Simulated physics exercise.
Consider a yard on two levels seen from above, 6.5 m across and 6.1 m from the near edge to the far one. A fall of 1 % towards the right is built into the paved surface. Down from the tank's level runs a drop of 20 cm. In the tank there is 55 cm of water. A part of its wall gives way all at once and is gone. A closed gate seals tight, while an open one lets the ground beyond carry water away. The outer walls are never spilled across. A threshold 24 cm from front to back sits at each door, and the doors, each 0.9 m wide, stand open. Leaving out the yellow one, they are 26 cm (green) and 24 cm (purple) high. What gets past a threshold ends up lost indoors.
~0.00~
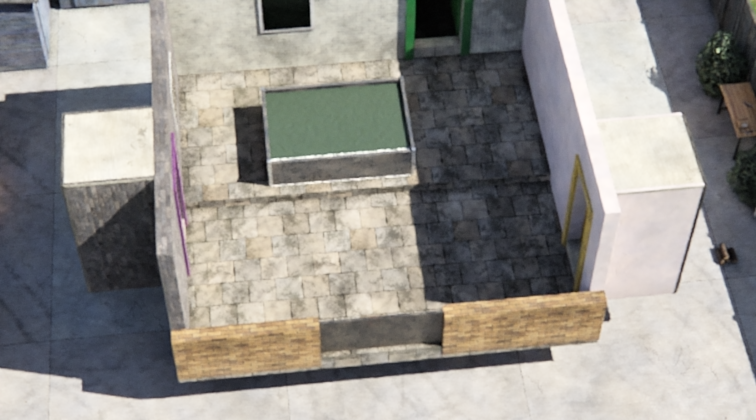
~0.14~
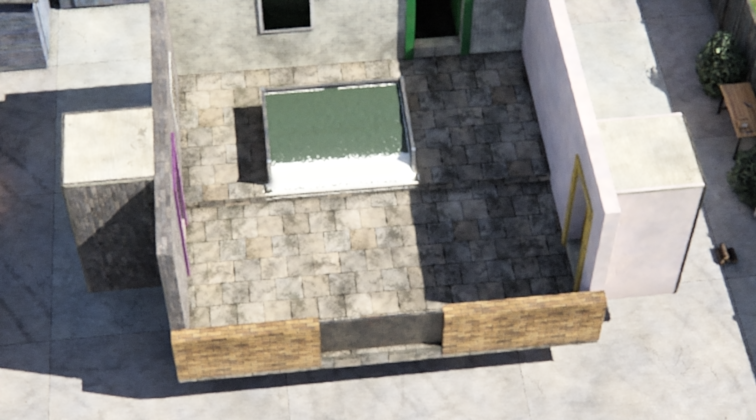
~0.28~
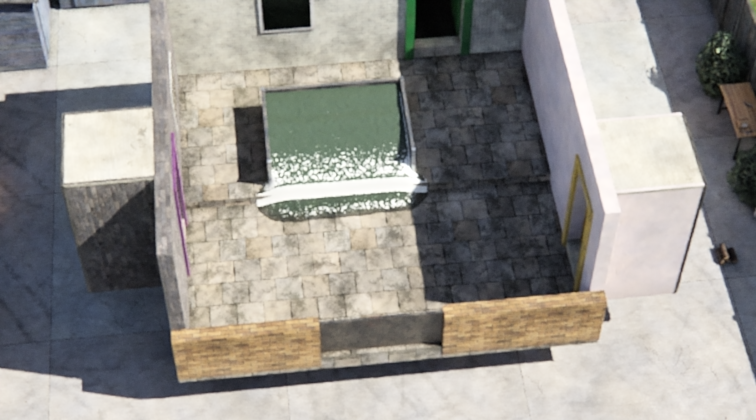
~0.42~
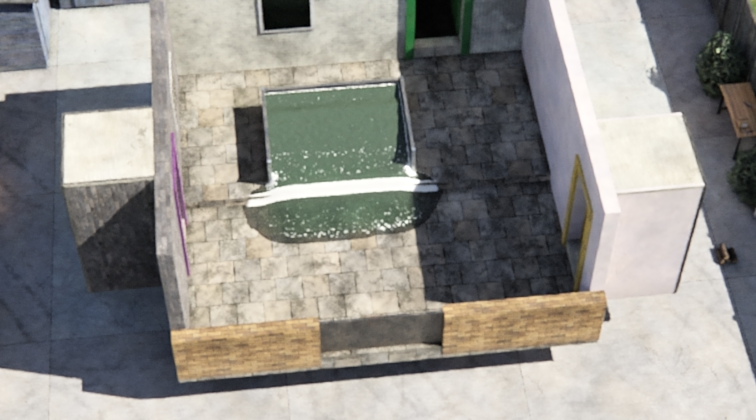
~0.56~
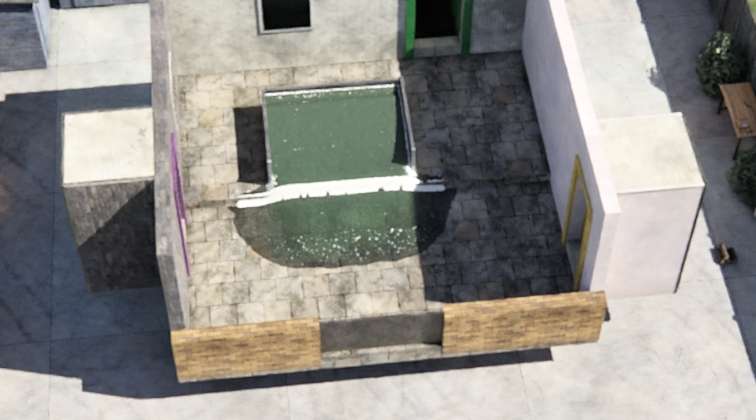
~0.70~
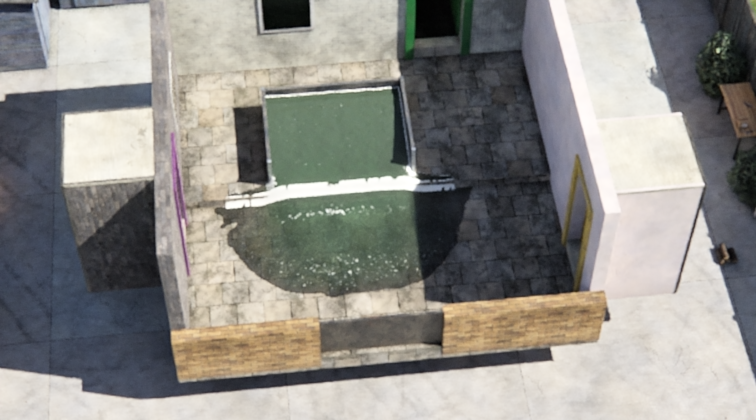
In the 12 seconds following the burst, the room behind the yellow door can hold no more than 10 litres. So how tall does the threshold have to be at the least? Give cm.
It would have to be close to 19 cm high.
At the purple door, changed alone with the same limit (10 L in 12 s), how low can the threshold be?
About 9.5 cm at purple.
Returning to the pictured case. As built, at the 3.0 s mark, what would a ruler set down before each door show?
In cm - green: 0, yellow: 18, purple: 2.
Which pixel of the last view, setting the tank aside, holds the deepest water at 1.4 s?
Near pixel (357, 341).
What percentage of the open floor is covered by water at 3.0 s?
Close to 45 per cent of it is wet.
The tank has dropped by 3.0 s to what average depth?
Some 10 cm.
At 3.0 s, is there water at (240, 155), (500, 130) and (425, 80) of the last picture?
Well, in sequence they're bone-dry, bone-dry and bone-dry.
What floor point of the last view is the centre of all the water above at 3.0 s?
Centre of mass: About (366, 268) px.
After 1.4 s water covers 40 % of the floor, deepest (33 cm) near (357, 341); it has not reached the yellow door.
After 3.0 s water covers 45 % of the floor, deepest (36 cm) near (583, 321); 18 cm at the yellow door, 0 litres in over its 20 cm threshold.
After 12.0 s water covers 55 % of the floor, deepest (16 cm) near (538, 263); 15 cm at the yellow door, 7 litres in over its 20 cm threshold.
At the yellow door as built, the water arrived by 2.4 s and peaked near 22 cm at 3.6 s.
Run again over the same 12 s with other heights there, 20 litres in over 17 cm, 2 litres over 23 cm. The limit of 10 litres is kept from about 19 cm up.
